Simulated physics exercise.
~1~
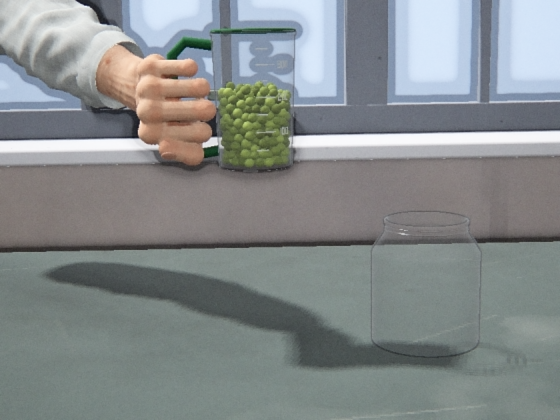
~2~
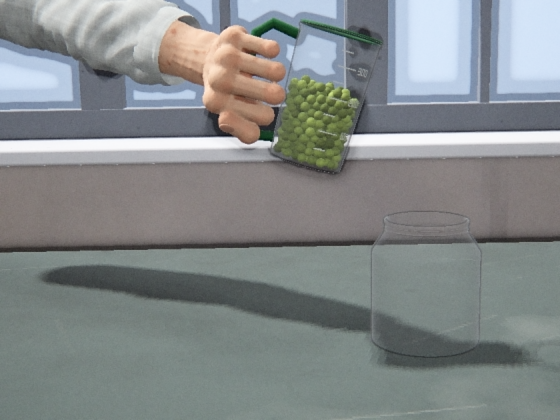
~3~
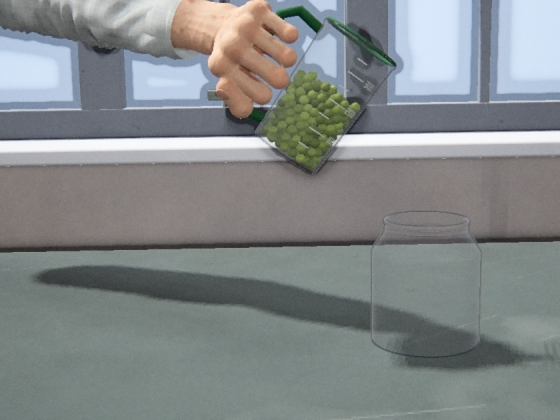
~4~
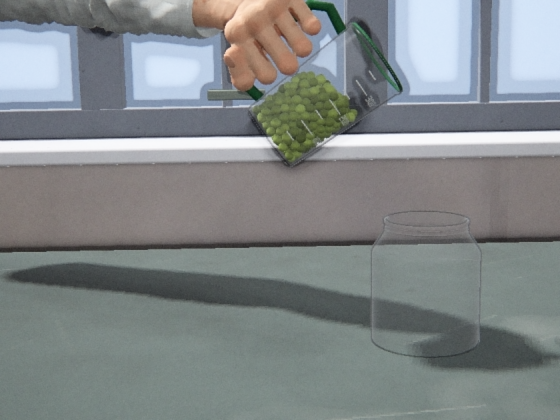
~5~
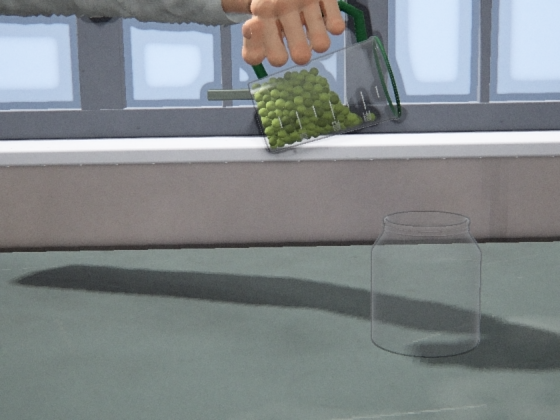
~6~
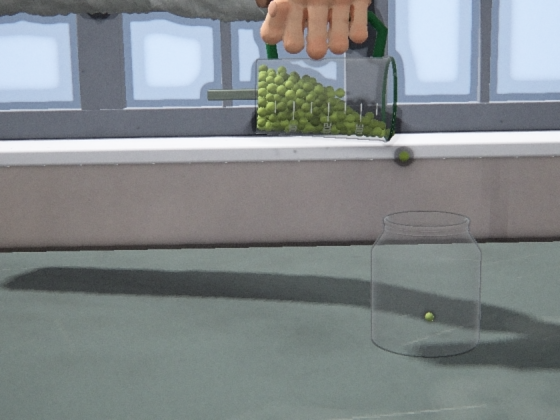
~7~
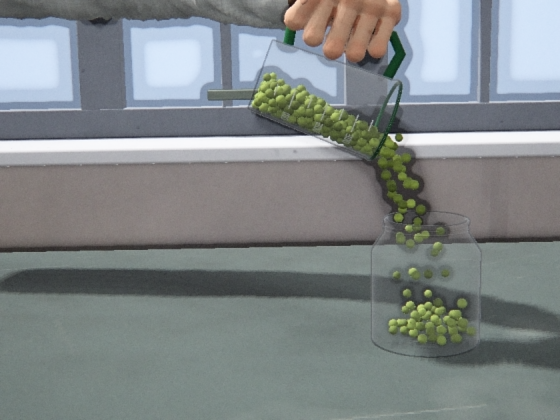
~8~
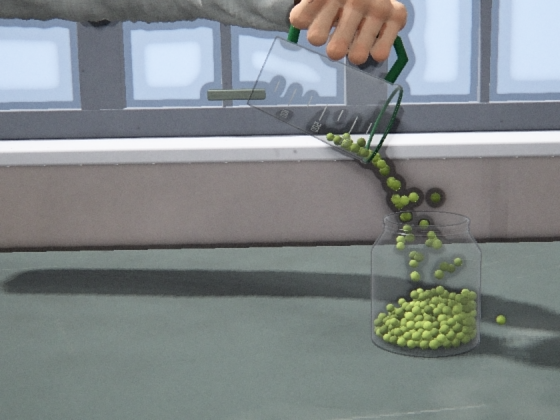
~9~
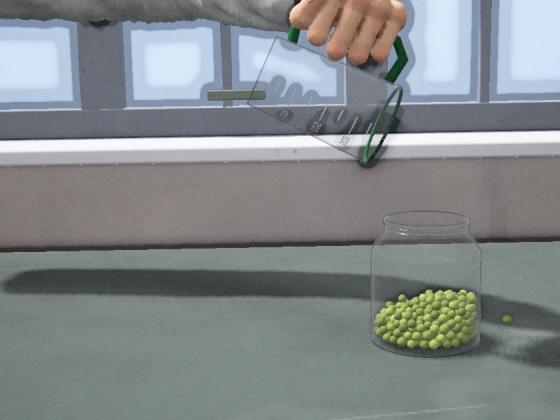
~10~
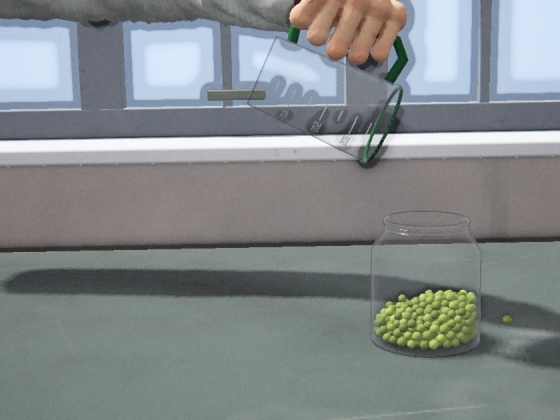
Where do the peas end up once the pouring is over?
The larger part of the peas ends up in the jar. Very few land outside, with a single one visible to the right of the jar, and very few if any stay in the cup, which looks empty.
